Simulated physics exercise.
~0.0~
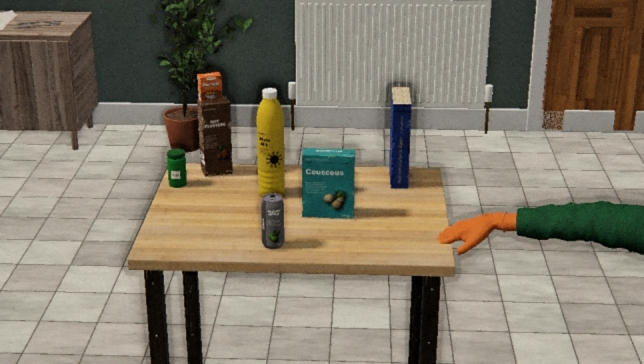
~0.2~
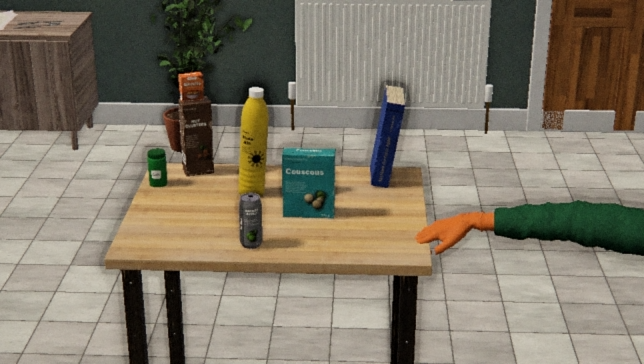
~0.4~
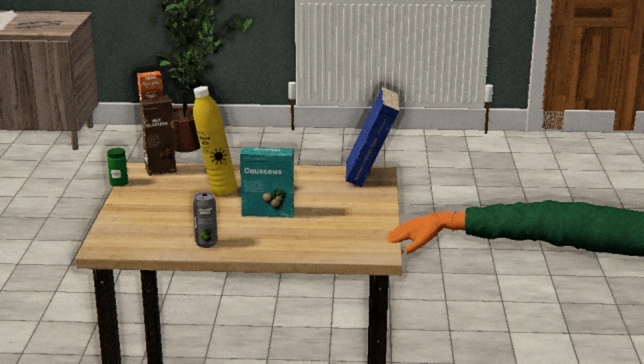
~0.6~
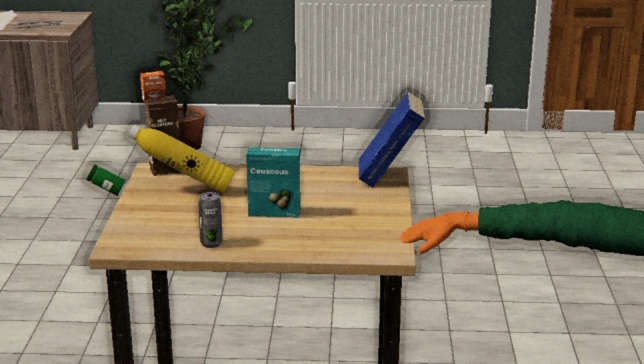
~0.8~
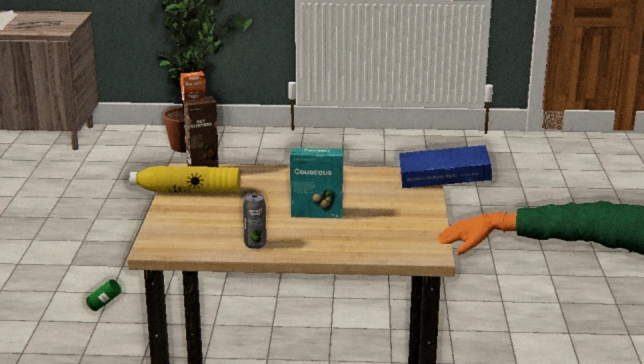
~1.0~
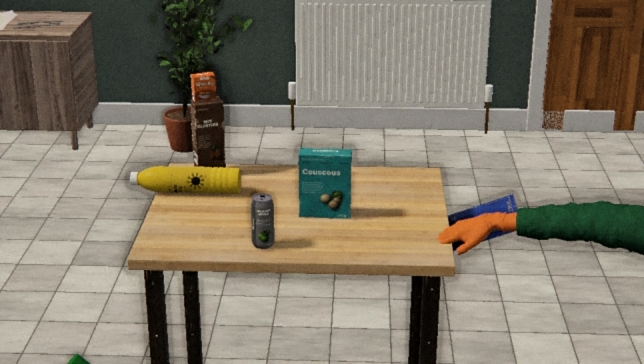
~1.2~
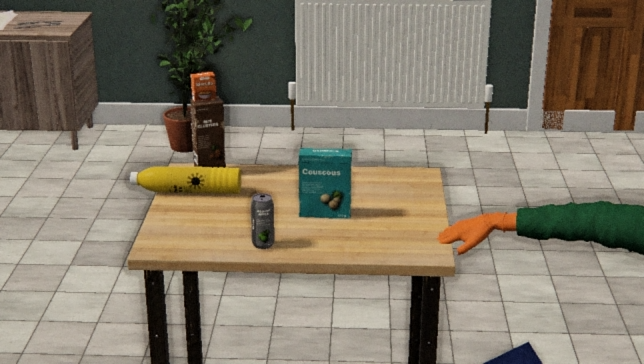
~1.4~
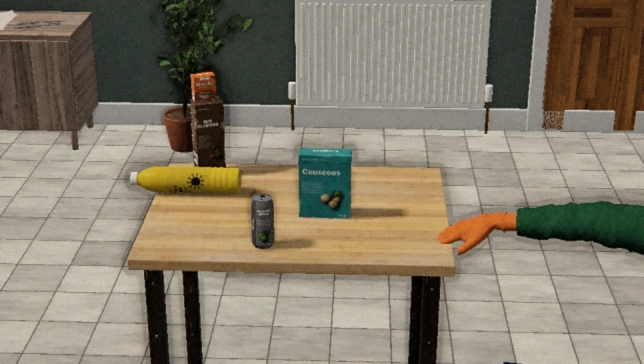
In a room with a tiled floor, a wooden table holding bottles, boxes and a can jerked left and then back right beside a gloved hand; the yellow bottle toppled and stayed on it, while the green shaker and then the blue book fell off.
